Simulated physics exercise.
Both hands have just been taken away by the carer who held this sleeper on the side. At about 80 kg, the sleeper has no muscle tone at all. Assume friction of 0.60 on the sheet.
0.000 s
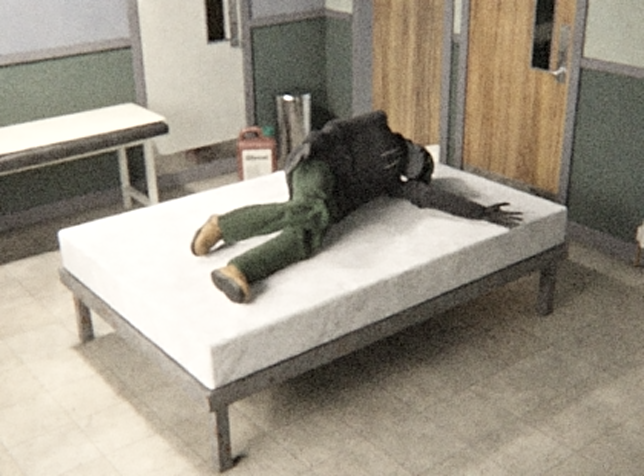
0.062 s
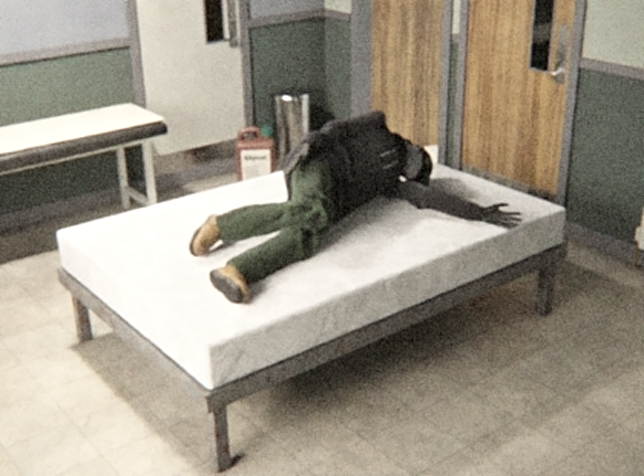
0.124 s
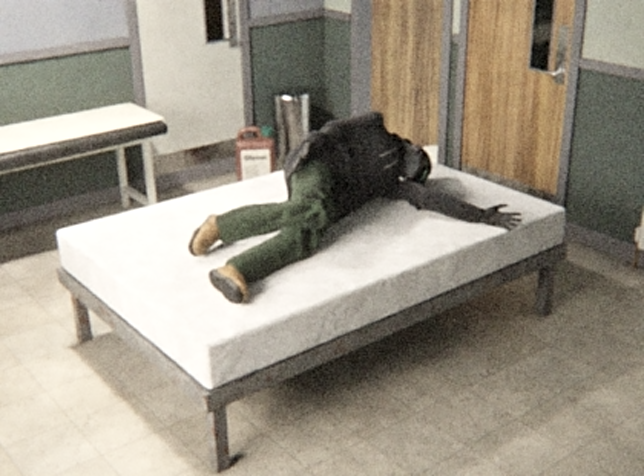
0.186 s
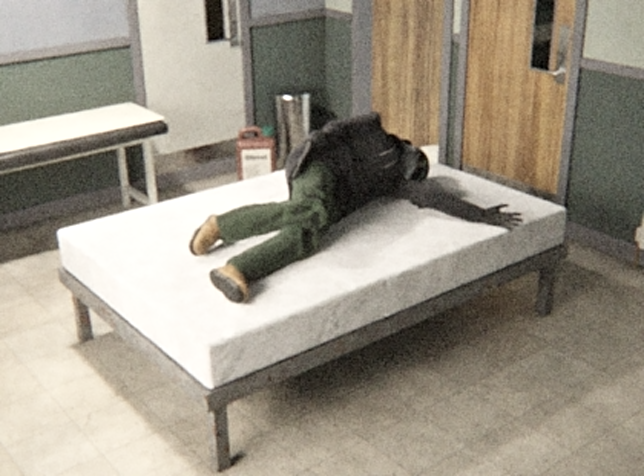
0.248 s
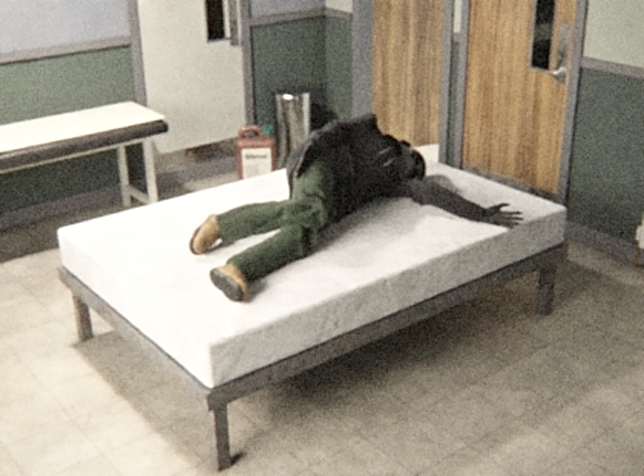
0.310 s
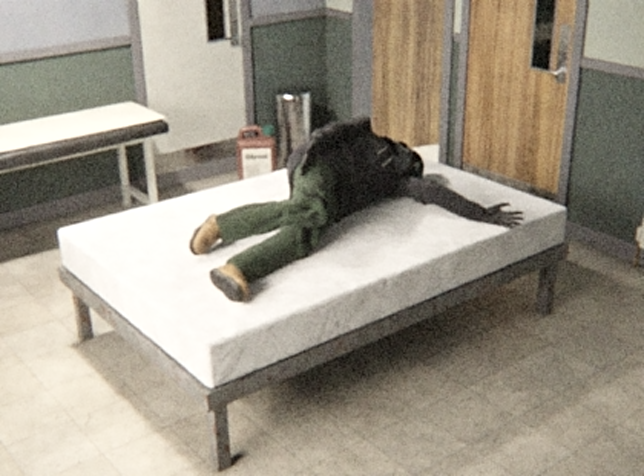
A person in a dark jacket, green trousers and tan shoes lay limp across a white mattress, one arm stretched out to the right, and barely moved apart from a very slight shift of the upper body.
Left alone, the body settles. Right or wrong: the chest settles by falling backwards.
Right.
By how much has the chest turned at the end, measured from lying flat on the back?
The chest ends up turned about 0° from lying flat on its back.
After 0.54 s the chest is turned 45° from lying flat on the back, near (363, 162) in the last picture's view.
After 0.94 s the chest is turned 20° from lying flat on the back, near (352, 165) in the last picture's view.
After 1.54 s the chest is turned 0° from lying flat on the back, near (342, 169) in the last picture's view.
Final state at 1.9 s, chest sinks back.
